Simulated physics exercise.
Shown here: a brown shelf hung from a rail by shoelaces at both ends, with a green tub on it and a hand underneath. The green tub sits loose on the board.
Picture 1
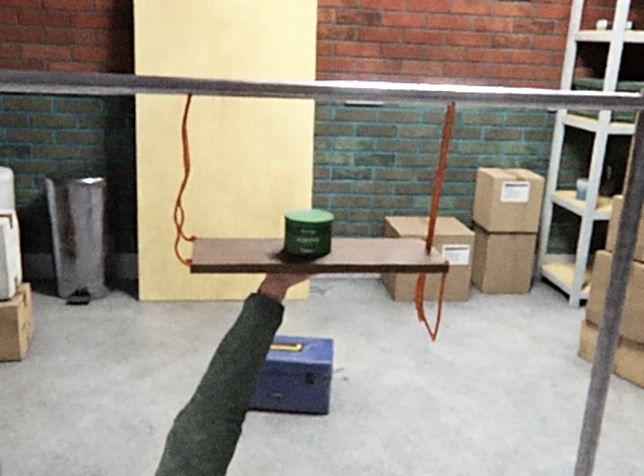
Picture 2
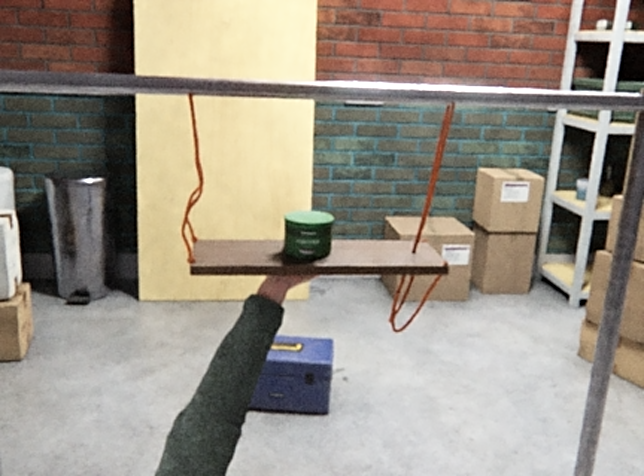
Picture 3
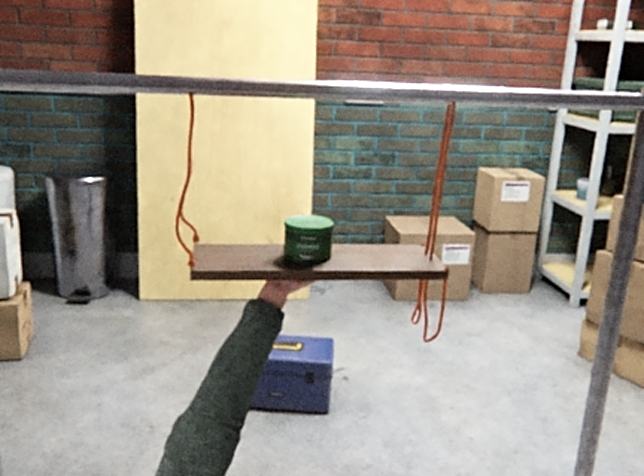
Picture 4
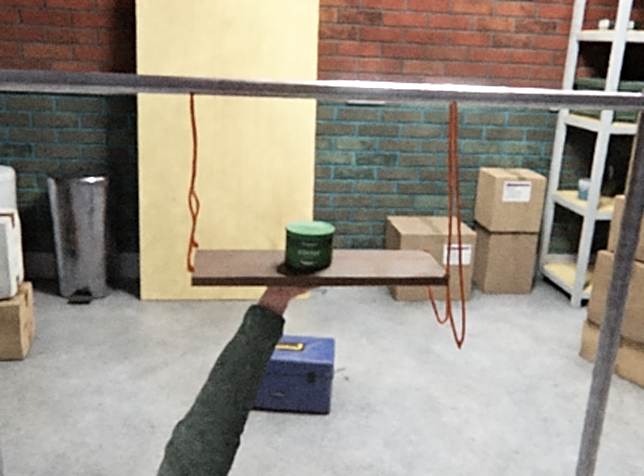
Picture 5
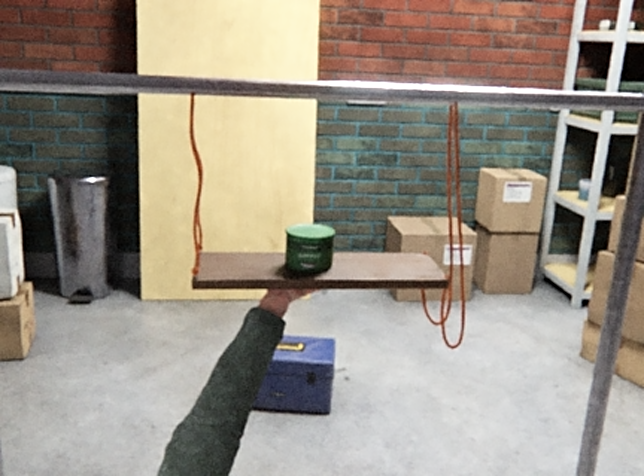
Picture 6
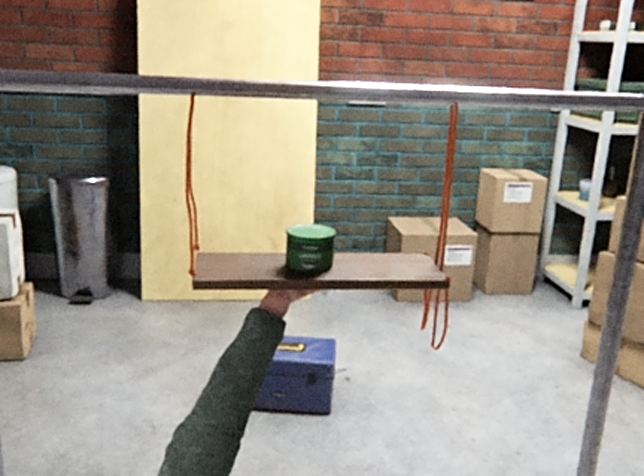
A hand under a hanging brown shelf lowers it slightly with a green tub on top.
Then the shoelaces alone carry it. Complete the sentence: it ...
It leaves to the right.
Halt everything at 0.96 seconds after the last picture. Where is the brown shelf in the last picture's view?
It should be at about (312, 333).
Then, 0.42 s on from there, board tipped 20° down to the right; tub sliding near (406, 330).
Then, 0.96 s on from there, board tipped 35° down to the right; tub on the floor.
Then, 1.50 s on from there, board tipped 43° down to the right; tub on the floor.
In the end, board tipped 40° down to the right; tub on the floor. The green tub goes off on the right.
